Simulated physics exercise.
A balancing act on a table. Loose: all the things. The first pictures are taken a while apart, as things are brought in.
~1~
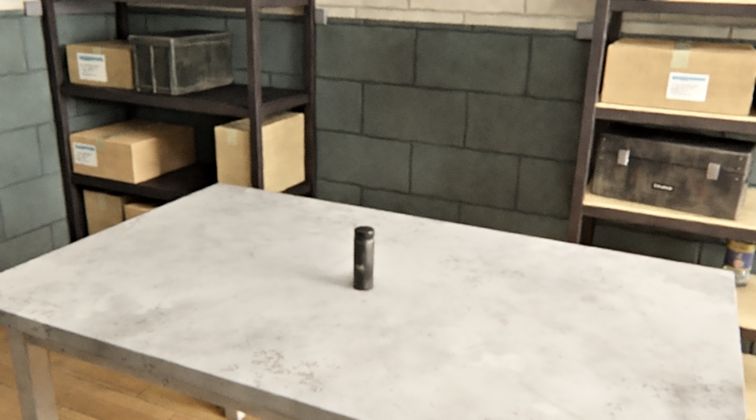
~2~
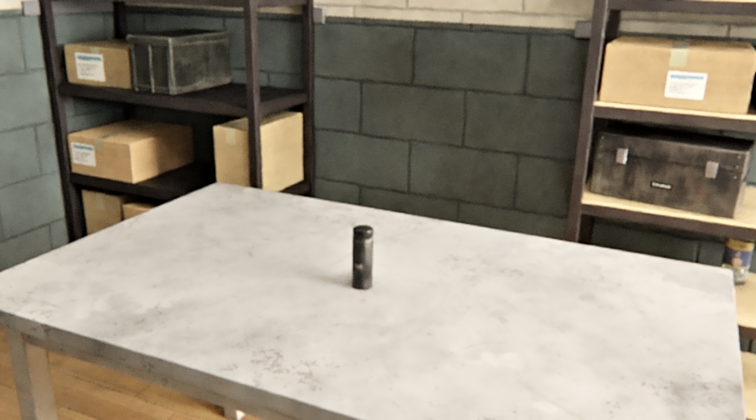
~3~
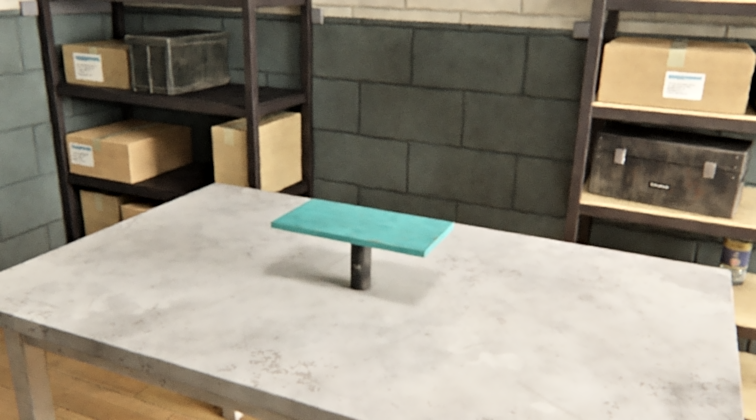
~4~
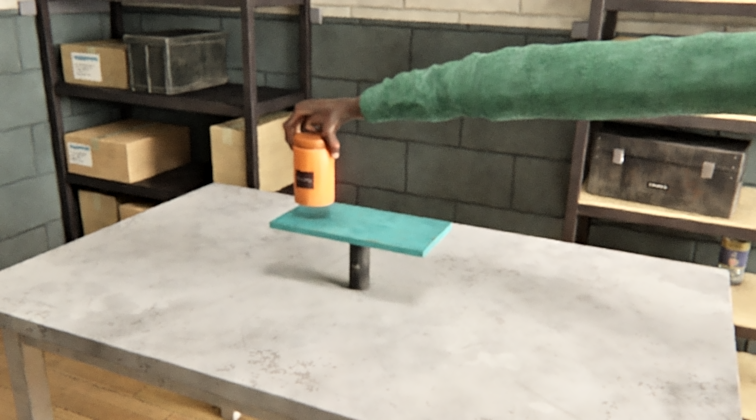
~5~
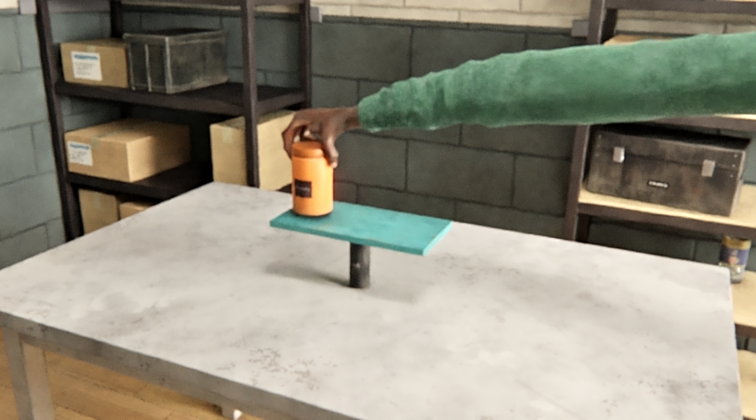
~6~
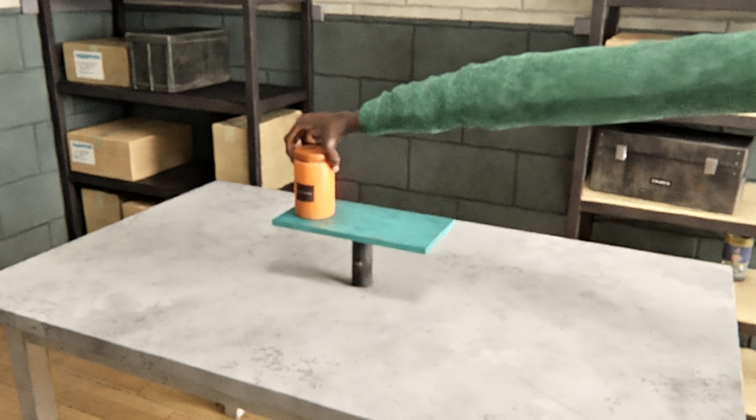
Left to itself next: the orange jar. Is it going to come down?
Yes. It ends up with something fallen.
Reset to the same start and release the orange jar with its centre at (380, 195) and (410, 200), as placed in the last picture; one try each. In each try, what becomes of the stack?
Well, the first time it goes over, and the second time it goes over.
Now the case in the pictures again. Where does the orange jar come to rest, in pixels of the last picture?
Somewhere around (282, 245) in the last picture.
Then, 0.50 s on from there, orange jar now fallen; turquoise board turned 65° from how it was put.
Then, 0.80 s on from there, turquoise board now fallen; black shaker turned 71° from how it was put.
In the end, fallen, orange jar, black shaker and turquoise board. At the end, from the last picture's camera, orange jar near (282, 244). The stack gives way.
